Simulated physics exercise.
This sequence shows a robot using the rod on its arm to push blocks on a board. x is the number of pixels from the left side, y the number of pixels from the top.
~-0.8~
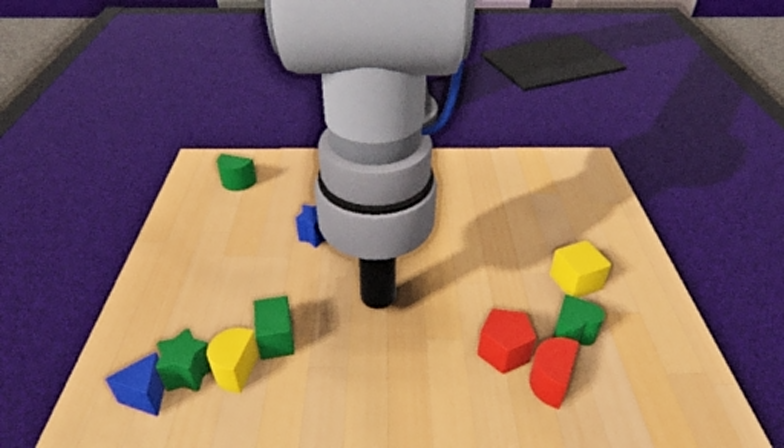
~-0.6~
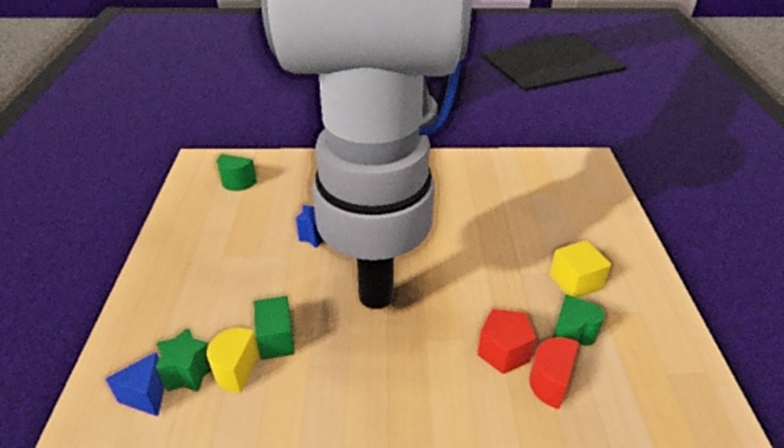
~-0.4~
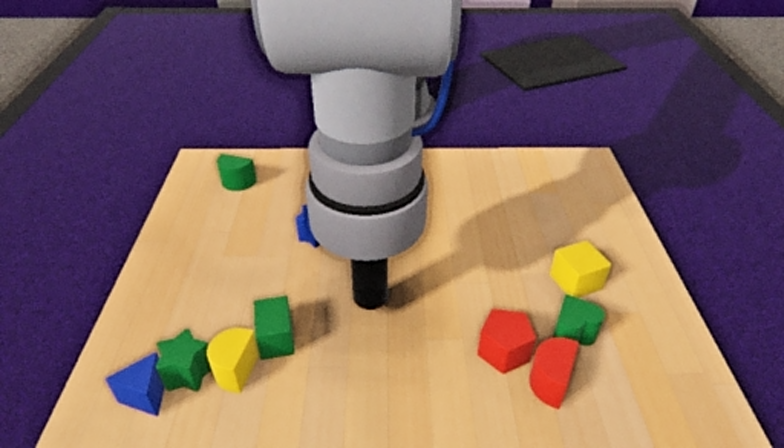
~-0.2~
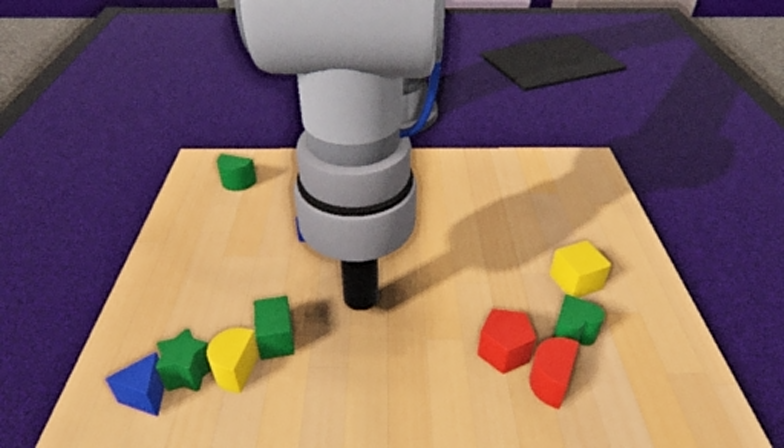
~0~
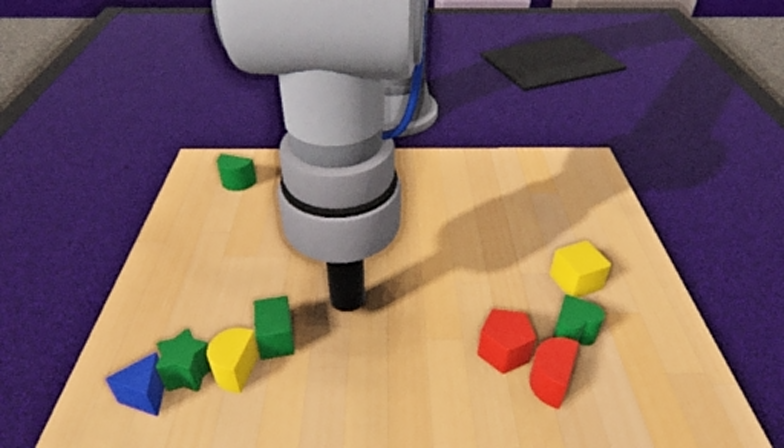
A robot arm with a black rod moves slowly left a short way across a wooden board, passing in front of a small blue block, while the scattered red, yellow, green and blue blocks stay where they are.
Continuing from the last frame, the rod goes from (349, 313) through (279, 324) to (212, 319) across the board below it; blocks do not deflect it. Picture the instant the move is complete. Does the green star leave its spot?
That would be a no.
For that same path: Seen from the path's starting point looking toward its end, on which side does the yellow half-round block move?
Goes left.
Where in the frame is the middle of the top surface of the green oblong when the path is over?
At the end it should sit near (242, 330).
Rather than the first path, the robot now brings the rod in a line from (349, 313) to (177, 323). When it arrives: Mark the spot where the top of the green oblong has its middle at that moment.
By then it is at (248, 323).
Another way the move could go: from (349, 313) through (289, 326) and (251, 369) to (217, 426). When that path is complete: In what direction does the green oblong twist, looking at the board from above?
The block spins anticlockwise.
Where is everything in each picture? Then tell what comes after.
In the first picture, rod tip at (378, 297); block tops, green star at (179, 349); yellow half-round block at (229, 346); green oblong at (272, 315).
In the second picture, rod at (376, 297); blocks unchanged.
In the third picture, rod at (371, 297); blocks unchanged.
In the fourth picture, rod at (361, 298); blocks unchanged.
In the fifth picture, rod at (348, 299); green star at (179, 349); yellow half-round block at (229, 346); green oblong at (272, 315).
What follows on the original path. One third of the way, rod at (299, 307); green oblong at (267, 316), turned 15° anticlockwise.
Two thirds of the way, rod at (252, 312); yellow half-round block at (214, 363), turned 20° clockwise; green oblong at (242, 330), turned 75° anticlockwise.
At the end, rod at (208, 305); green star in place; yellow half-round block at (214, 363), turned 20° clockwise; green oblong at (242, 330), turned 75° anticlockwise.
